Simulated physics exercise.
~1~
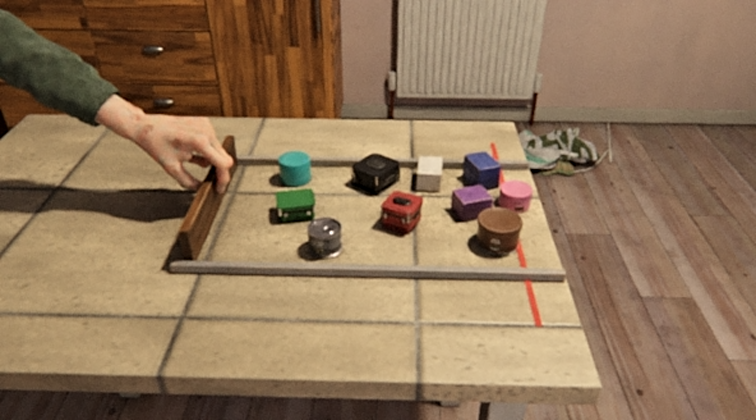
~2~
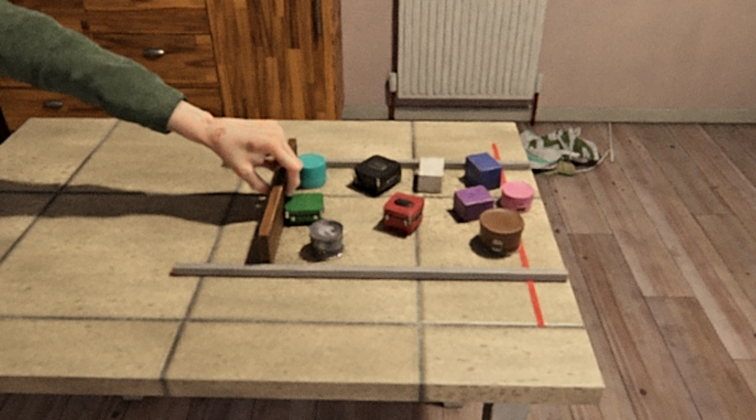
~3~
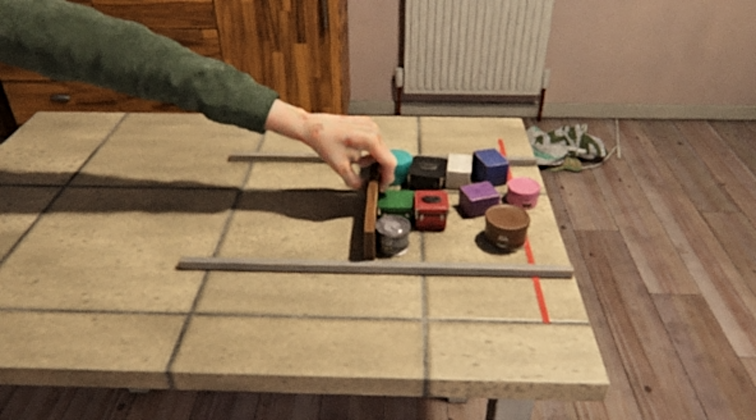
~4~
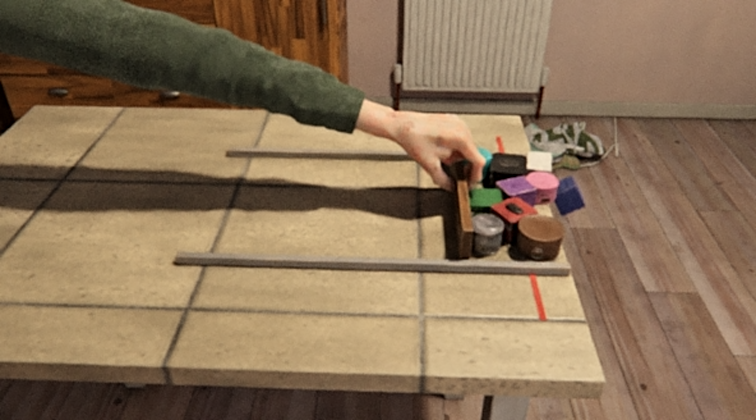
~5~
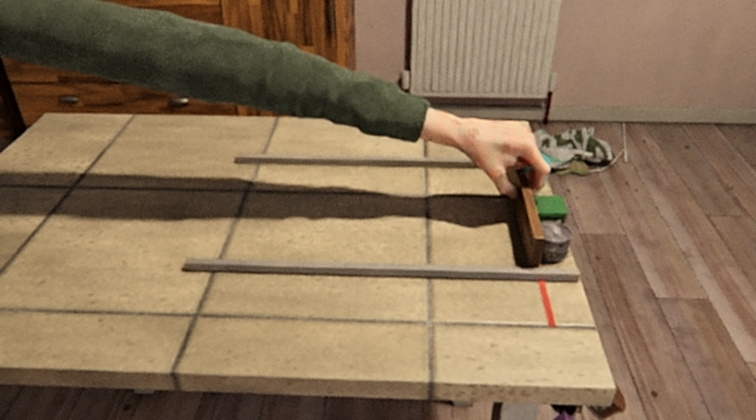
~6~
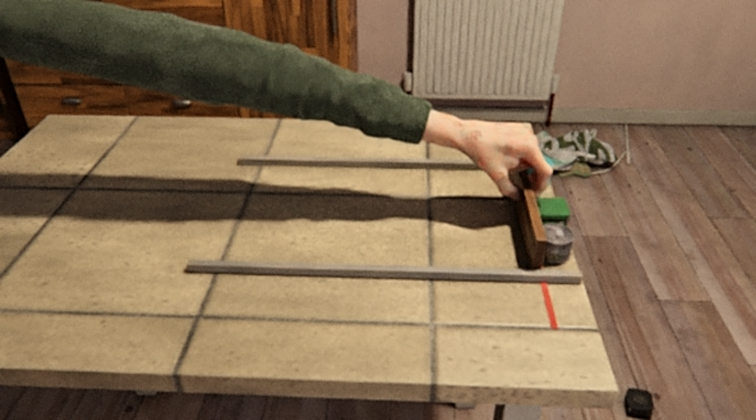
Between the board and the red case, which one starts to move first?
The board starts to move first. The red case is still in its place while the board slides toward it, and it only shifts right later on.
